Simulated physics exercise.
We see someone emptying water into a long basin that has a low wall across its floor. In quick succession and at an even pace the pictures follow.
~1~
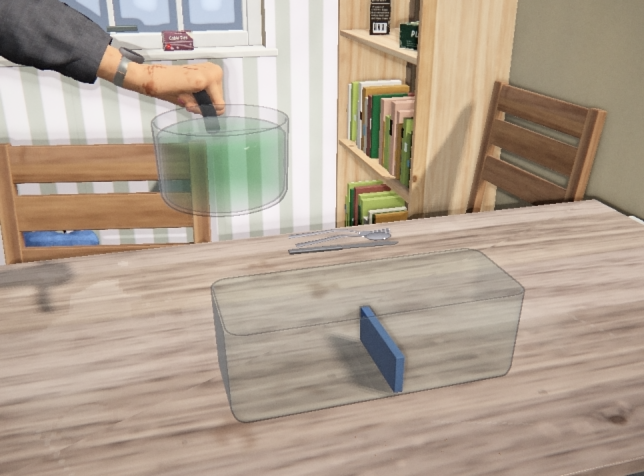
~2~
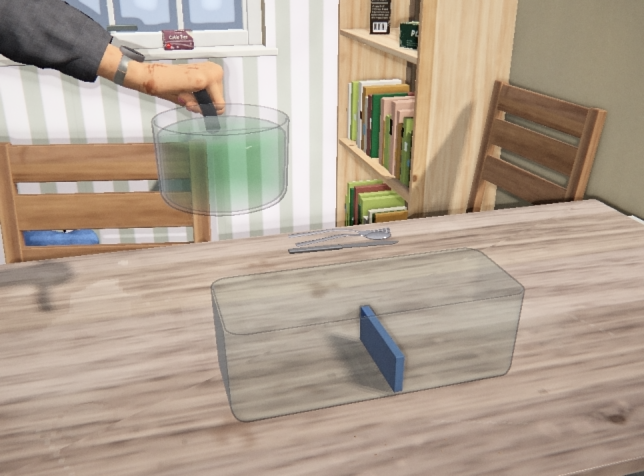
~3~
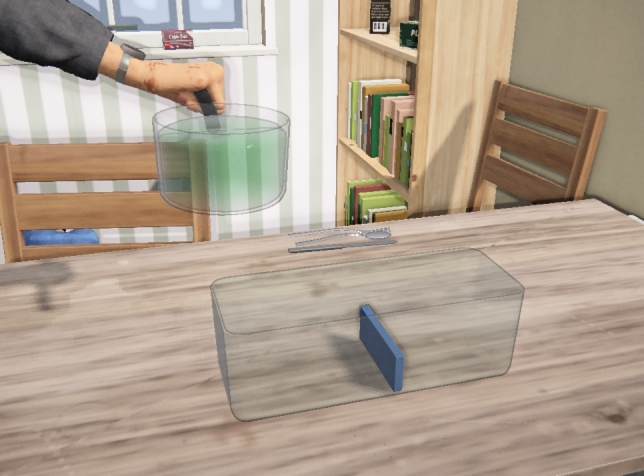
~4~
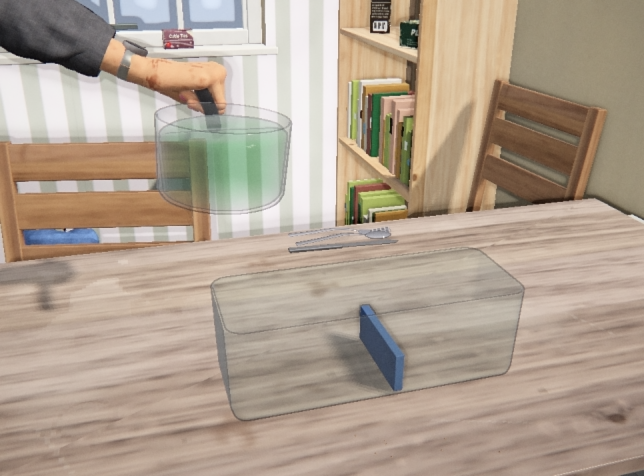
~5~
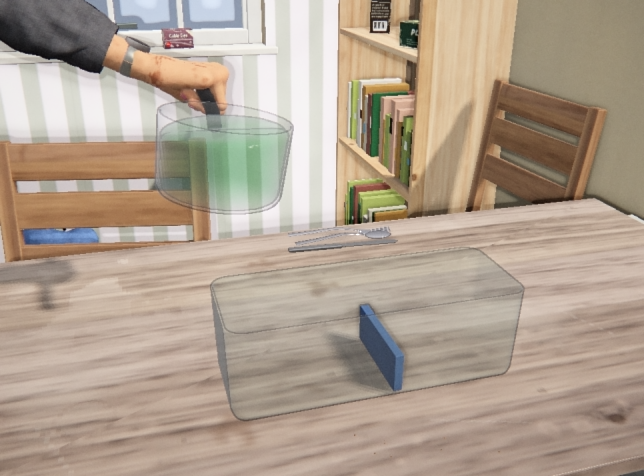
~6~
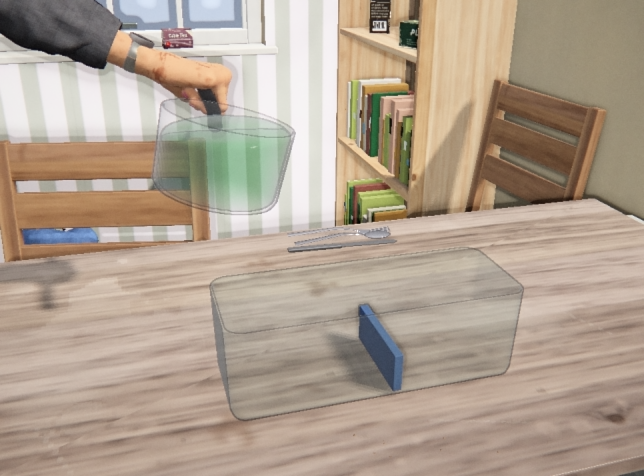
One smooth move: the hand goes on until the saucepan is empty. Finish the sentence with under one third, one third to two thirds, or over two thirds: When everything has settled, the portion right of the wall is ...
When everything has settled, the portion right of the wall is under one third.
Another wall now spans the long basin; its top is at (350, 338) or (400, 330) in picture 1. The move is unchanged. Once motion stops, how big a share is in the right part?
It would come to roughly 55 per cent the first time and roughly 10 per cent the second.
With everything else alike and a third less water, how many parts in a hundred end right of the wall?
Close to 5 per cent.
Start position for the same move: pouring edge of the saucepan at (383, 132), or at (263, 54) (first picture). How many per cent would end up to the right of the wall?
One after the other: 85 %, 5 %.
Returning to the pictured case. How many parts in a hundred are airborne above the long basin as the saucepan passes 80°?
About 40 %.
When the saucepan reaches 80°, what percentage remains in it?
50 per cent, approximately.
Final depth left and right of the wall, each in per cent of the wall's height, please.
On the left roughly 70, on the right roughly 10.
A moment on, the saucepan is tipped on its side and 51 per cent is still to pour, 11 is left of the wall and 0 right of it.
Next, the saucepan is tipped right over and 5 per cent is still to pour, 81 is left of the wall and 3 right of it.
Then the saucepan is tipped right over and 0 per cent is still to pour, 91 is left of the wall and 6 right of it.
Later the saucepan is tipped right over and 0 per cent is still to pour, 91 is left of the wall and 6 right of it.
In the end 91 per cent lies left of the wall, 6 right of it and 3 outside.
